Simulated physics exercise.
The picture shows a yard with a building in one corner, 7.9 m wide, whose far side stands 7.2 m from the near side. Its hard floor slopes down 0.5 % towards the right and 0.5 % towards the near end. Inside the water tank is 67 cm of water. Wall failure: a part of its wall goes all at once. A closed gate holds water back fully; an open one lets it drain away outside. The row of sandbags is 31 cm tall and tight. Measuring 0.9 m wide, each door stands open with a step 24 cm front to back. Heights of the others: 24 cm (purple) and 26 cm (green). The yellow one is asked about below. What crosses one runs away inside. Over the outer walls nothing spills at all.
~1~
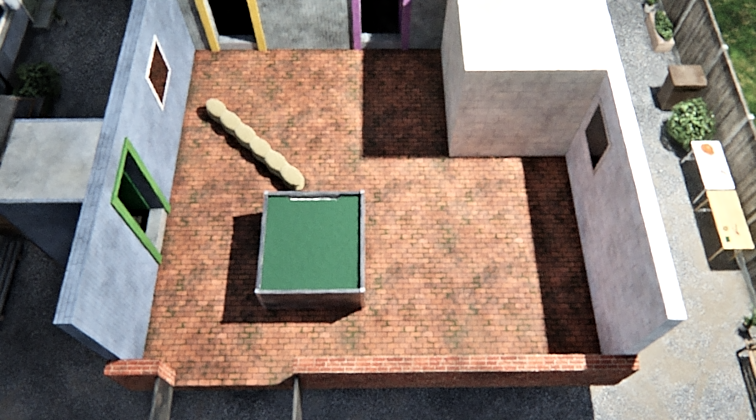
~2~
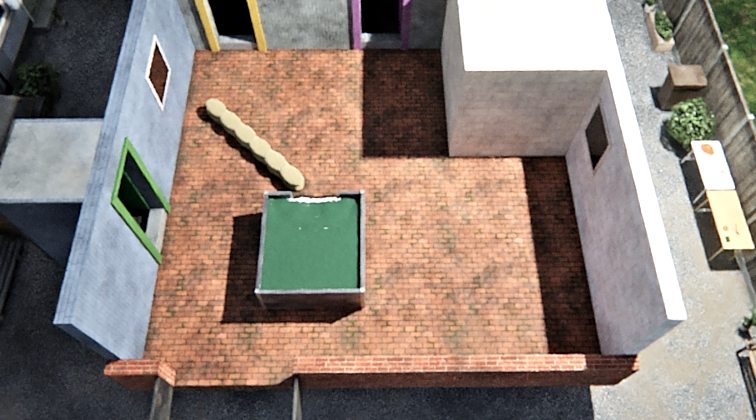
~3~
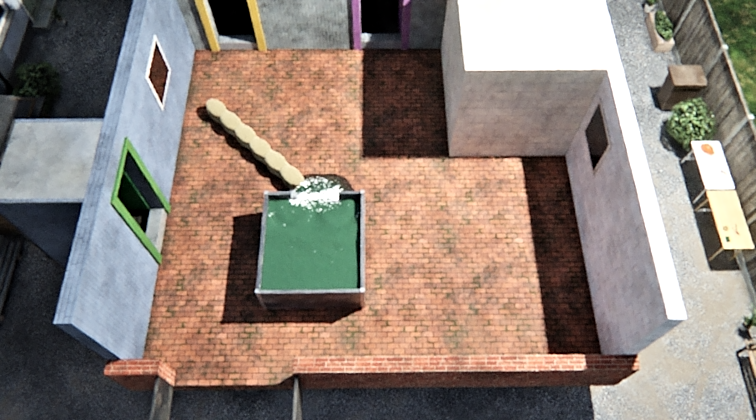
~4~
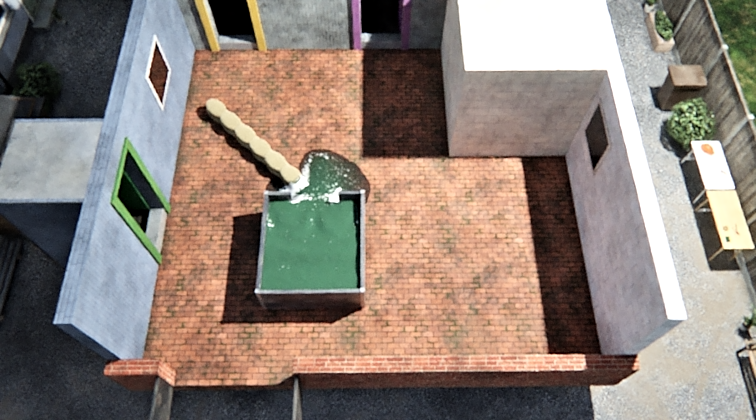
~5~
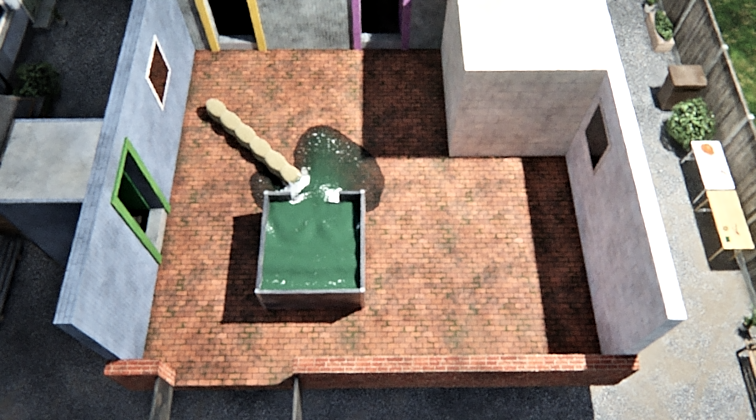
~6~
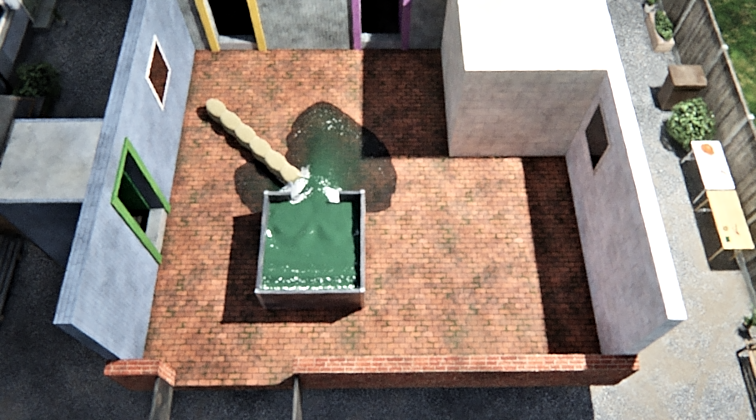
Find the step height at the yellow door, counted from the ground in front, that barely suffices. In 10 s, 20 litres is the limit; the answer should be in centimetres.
It barely suffices at around 7 cm.
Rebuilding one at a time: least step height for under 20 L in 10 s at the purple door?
At the purple door you'd want roughly 15 cm.
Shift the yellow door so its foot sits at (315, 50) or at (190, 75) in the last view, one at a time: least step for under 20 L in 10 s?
About 12.5 cm for the first and 8.5 cm for the second.
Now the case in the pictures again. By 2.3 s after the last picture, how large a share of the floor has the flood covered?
Roughly 40 percent.
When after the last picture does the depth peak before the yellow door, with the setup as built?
The depth peaks at about 5.0 seconds.
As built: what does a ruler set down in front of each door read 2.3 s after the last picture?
Depth at purple 18 cm, at yellow 9 cm, at green 5 cm.
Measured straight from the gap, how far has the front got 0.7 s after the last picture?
About 4.2 m.
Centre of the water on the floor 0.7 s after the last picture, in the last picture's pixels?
The water is centred around (320, 217) in the last picture's pixels.
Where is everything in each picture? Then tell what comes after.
The water tank at (313, 242) is whole and still, 67 cm deep; the yellow door at (230, 16) is dry, in the first frame.
The front is at a hidden place, 0.3 m from the gap on the far side; 0.2 m2 of floor is wet, 67 cm left at the back, in the second frame.
The gap is on the far side, the front 0.8 m out at (307, 179); the back of the water tank holds 67 cm, in the third frame.
Water pours out on the far side and has run 1.4 m, to (314, 154); about 9 cm deep outside, 67 cm at the back, in the fourth frame.
The front is at (315, 130), 2.0 m from the gap on the far side; 2.9 m2 of floor is wet, 62 cm left at the back, in the fifth frame.
Water pours out on the far side and has run 2.6 m, to (316, 106); about 4 cm deep outside, 56 cm at the back; 2.4 m in a straight line remain to the yellow door at (230, 16), in the sixth frame.
Then, 0.7 s after the last picture water covers 30 % of the floor, deepest (40 cm) near (300, 195); it has not reached the yellow door.
Then, 2.3 s after the last picture water covers 40 % of the floor, deepest (28 cm) near (429, 60); 9 cm at the yellow door, 0 litres in over its 21 cm step.
Then, 9.3 s after the last picture water covers 90 % of the floor, deepest (10 cm) near (301, 179); 8 cm at the yellow door, 0 litres in over its 21 cm step.
At the yellow door as built, the water peaked near 11 cm, 4.9 s after the last picture.
With a step of 6.5 cm, 28 litres would have come in within the 10 s; with 8.5 cm, 8 litres. So under 20 litres takes about 7 cm.
